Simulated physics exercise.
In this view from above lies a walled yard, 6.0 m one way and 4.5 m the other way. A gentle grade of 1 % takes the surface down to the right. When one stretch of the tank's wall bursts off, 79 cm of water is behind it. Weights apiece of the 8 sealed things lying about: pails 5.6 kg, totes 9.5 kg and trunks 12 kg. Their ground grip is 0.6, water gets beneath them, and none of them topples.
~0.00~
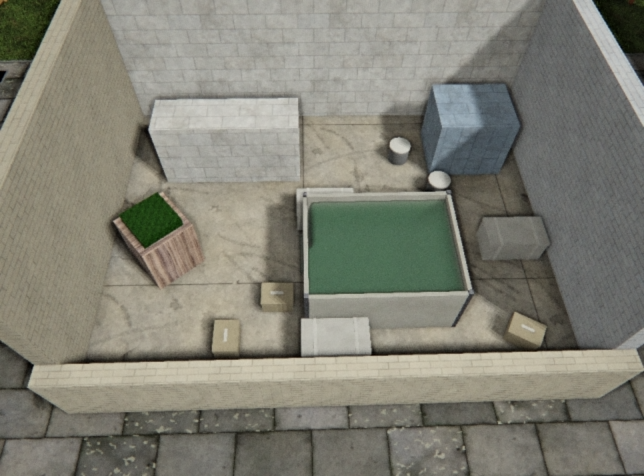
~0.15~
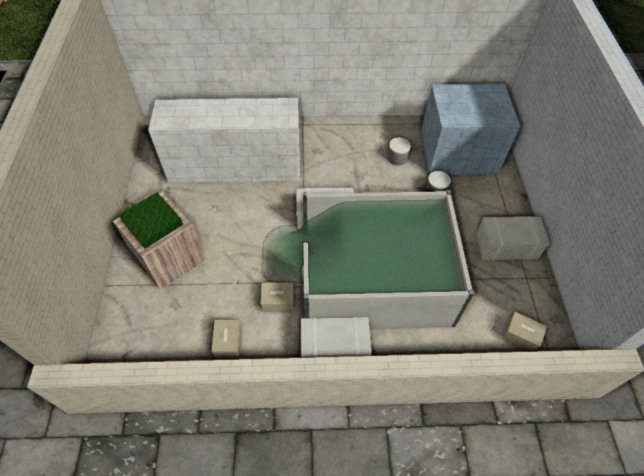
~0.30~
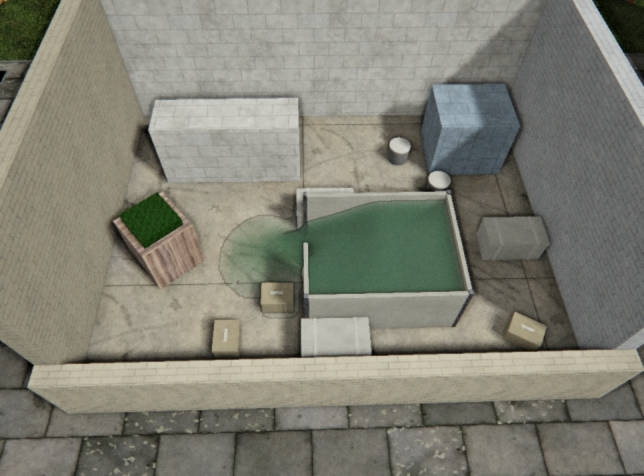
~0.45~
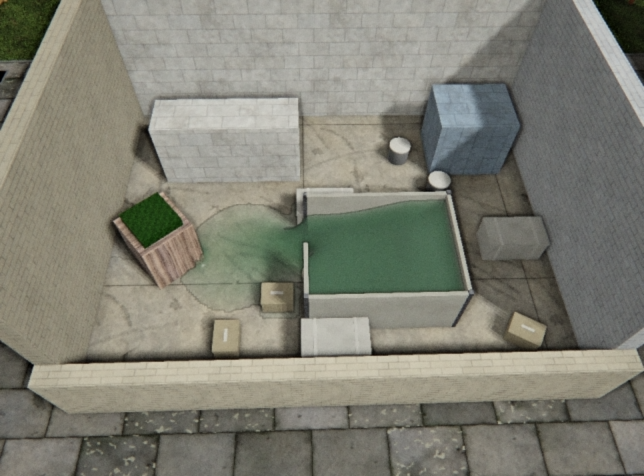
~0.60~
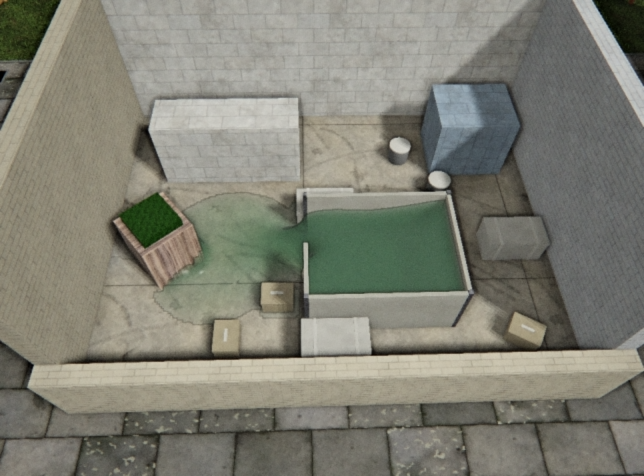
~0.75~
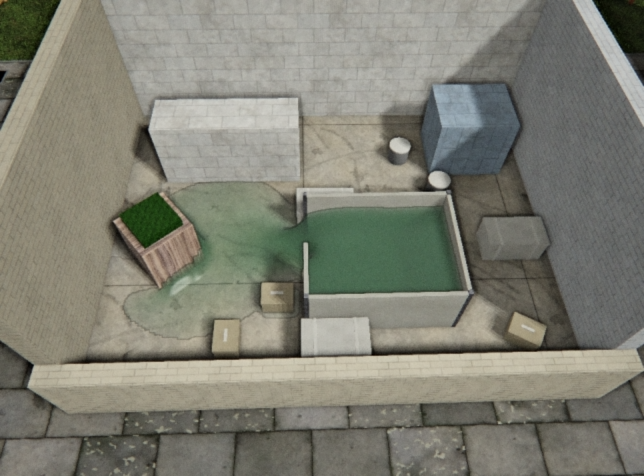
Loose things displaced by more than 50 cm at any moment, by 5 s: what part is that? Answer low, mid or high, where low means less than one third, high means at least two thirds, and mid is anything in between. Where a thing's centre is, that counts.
Low.
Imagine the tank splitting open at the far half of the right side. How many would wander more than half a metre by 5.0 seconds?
Then 4 of them would.
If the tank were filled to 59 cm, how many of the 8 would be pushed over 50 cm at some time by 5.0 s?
In that case the number is 1.
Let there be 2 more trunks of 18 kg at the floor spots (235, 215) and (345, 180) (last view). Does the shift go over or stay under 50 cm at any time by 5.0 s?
Above, below.
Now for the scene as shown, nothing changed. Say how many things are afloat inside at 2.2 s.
Answer: 0.
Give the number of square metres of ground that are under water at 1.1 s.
8.0 m2.
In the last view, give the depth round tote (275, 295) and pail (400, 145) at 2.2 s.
Some 1 cm at the first, some 0 cm at the second.
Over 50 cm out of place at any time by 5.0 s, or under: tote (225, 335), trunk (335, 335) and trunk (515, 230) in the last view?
Taking them in turn, the answers are greater, greater and smaller.
After 1.1 s 0 of 8 are over 50 cm from their spots; 0 afloat.
After 2.2 s 0 of 8 are over 50 cm from their spots; 0 afloat.
After 3.5 s 1 of 8 are over 50 cm from their spots; 1 afloat.
After 5.0 s 2 of 8 are over 50 cm from their spots, and 2 have been at some point; 2 afloat.
